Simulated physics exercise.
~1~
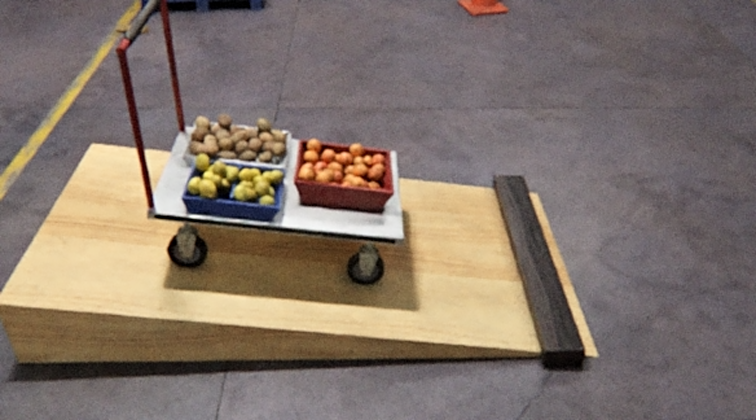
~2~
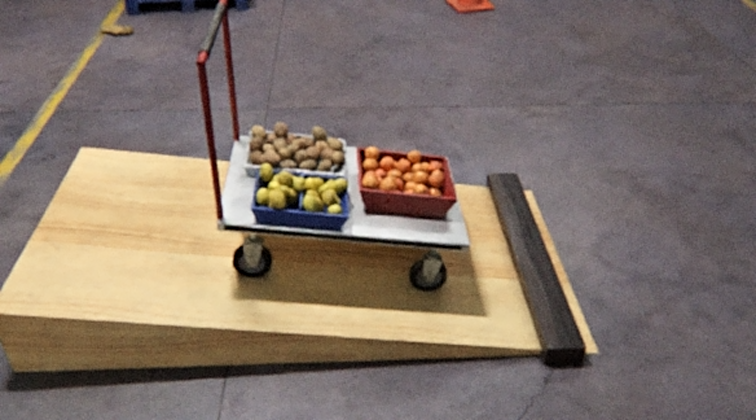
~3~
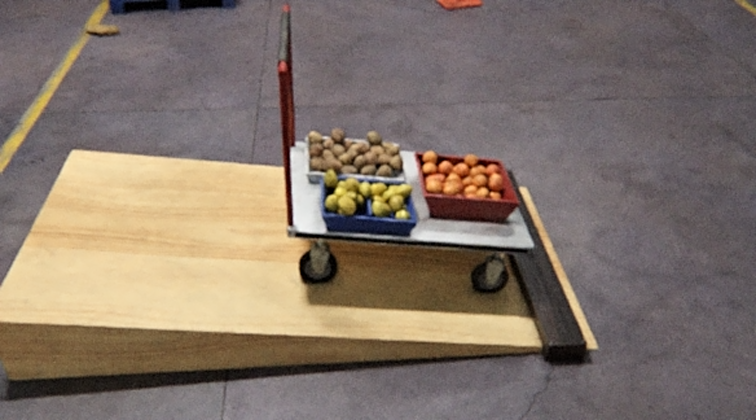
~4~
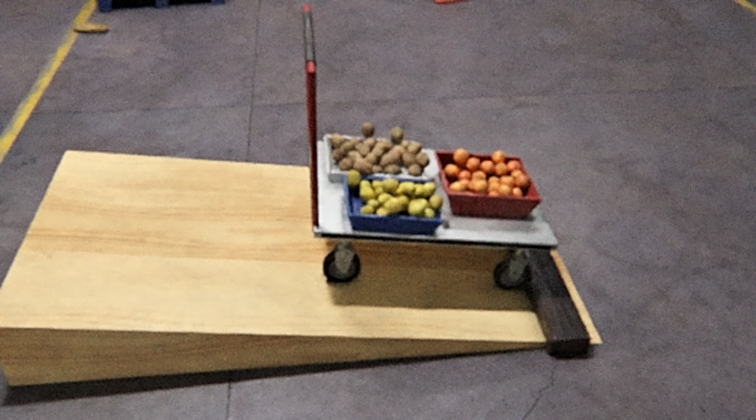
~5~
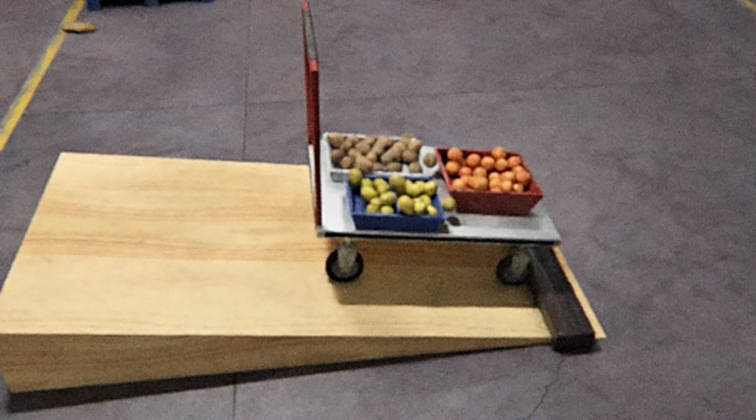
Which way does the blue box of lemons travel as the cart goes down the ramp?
The blue box moves to the right, riding along on the cart until it stops at the dark sill.
